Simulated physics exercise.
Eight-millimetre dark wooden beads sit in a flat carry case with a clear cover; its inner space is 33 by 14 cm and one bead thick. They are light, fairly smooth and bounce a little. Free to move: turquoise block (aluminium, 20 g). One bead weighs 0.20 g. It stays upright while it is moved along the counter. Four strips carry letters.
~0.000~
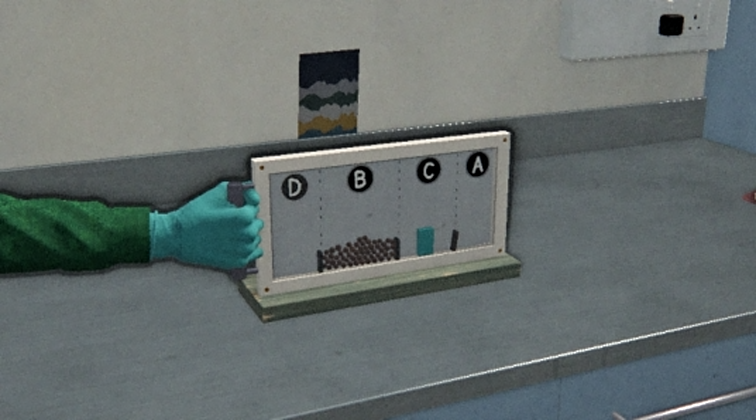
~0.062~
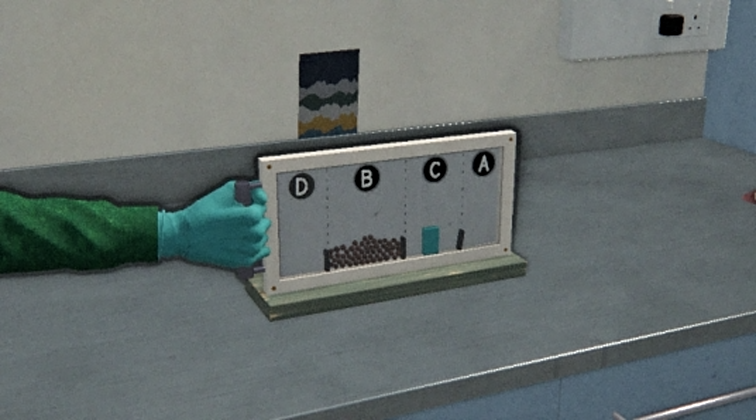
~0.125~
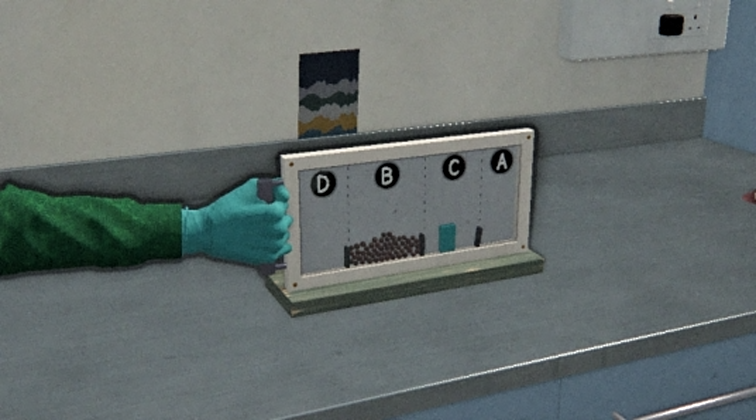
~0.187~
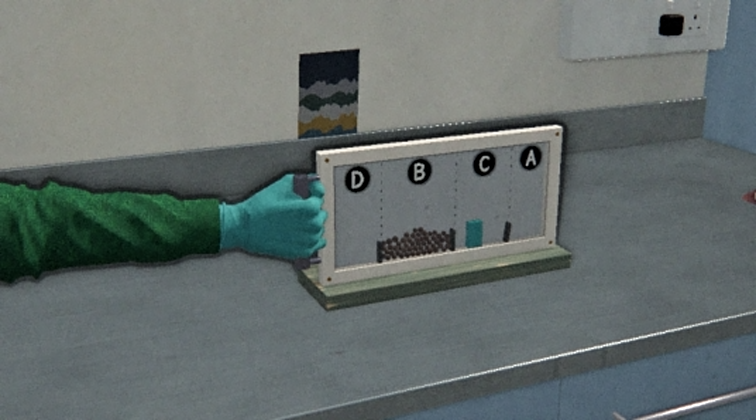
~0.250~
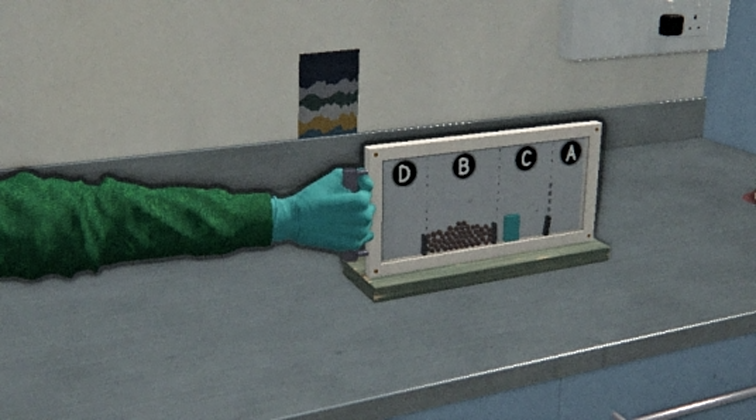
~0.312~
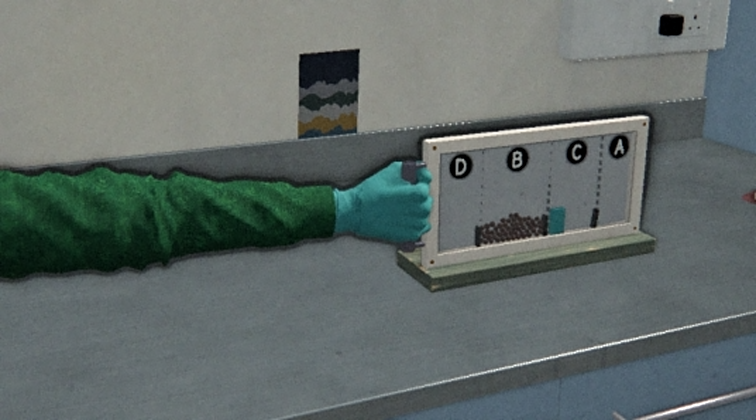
At the start, a teal-gloved hand in a green sleeve grips the left end of a clear-fronted case holding dark beads and a turquoise block. The hand pushes it rightward along the grey counter; the beads stay heaped under B, while the block lags leftward within section C, closing the gap beside them.
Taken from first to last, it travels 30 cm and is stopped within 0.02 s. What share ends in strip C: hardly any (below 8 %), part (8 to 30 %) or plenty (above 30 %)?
Strip C: Part.
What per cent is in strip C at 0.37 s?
Some 0 per cent.
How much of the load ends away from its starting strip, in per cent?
Some 25 per cent.
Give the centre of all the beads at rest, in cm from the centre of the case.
Some 2 cm left and 6 cm below.
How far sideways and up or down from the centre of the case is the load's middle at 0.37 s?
Some 3 cm left and 5 cm below.
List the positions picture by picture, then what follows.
The first frame shows at its start; about 60 beads; beads centred (360, 253); top one (365, 238); turquoise block (425, 242); A (478, 164), B (360, 179), C (429, 170), D (295, 187).
In the second frame, 1 cm to the right; beads centred (365, 252); top one (371, 237).
In the third frame, 4 cm to the right; beads centred (385, 249); top one (389, 234); wall ends (480, 228), (422, 235), (347, 248).
In the fourth frame, 8 cm to the right; beads centred (416, 244); top one (421, 230); turquoise block (474, 234).
In the fifth frame, 15 cm to the right; beads centred (459, 238); top one (464, 223).
In the sixth frame, 23 cm to the right; beads centred (511, 229); top one (516, 215); turquoise block (557, 221); A (619, 147), B (518, 159), C (577, 152), D (461, 166).
After 0.37 s, it is 30 cm to the right; the beads' middle is 3 cm left of and 5 cm below the centre; B 100 %.
After 0.47 s, it is 30 cm to the right; the beads' middle is 2 cm left of and 5 cm below the centre; B 75 %, C 25 %.
After 0.62 s, it is 30 cm to the right; the beads' middle is 2 cm left of and 6 cm below the centre; B 75 %, C 25 %.
All still by 1.3 s, it is 30 cm to the right; A 0 %, B 75 %, C 25 %, D 0 %.
